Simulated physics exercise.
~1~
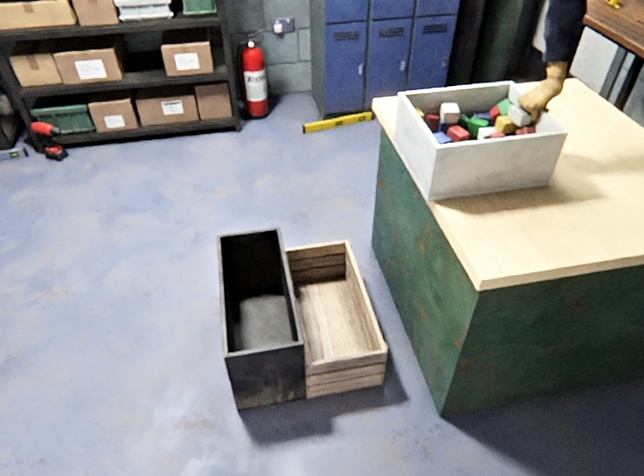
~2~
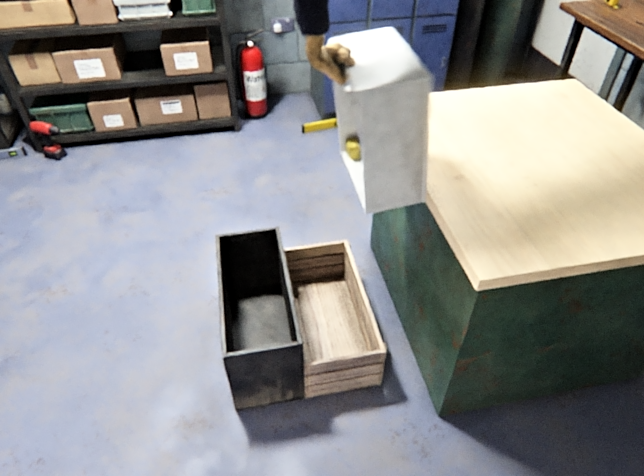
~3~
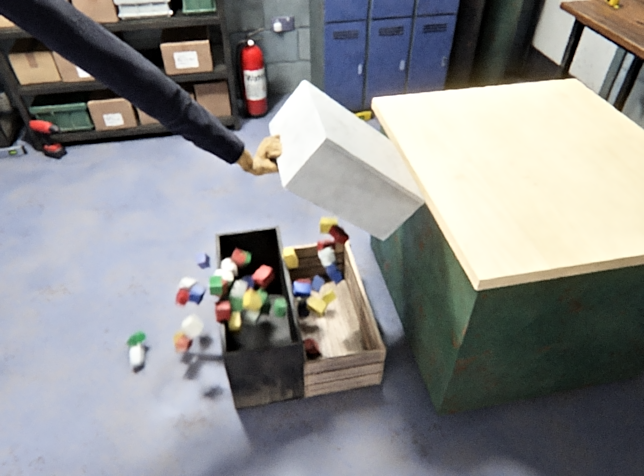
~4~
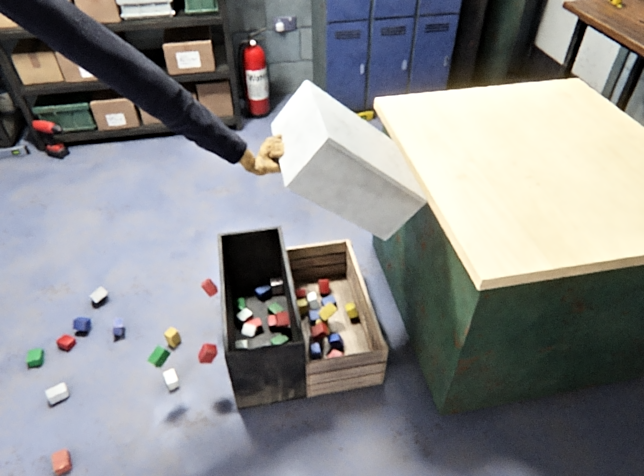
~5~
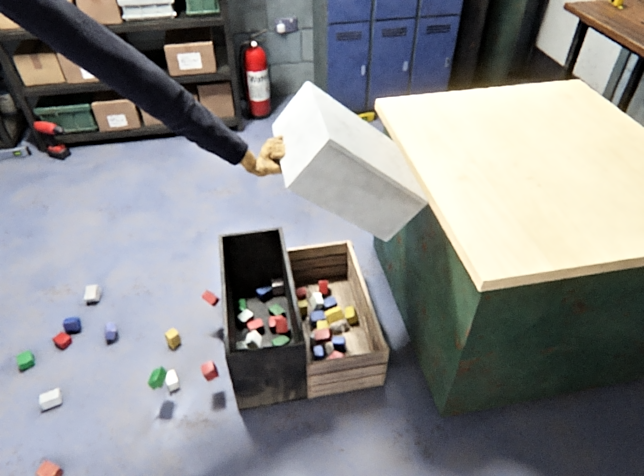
A hand tipping a white box of coloured blocks off a bench, spilling them into two tubs and across the floor.
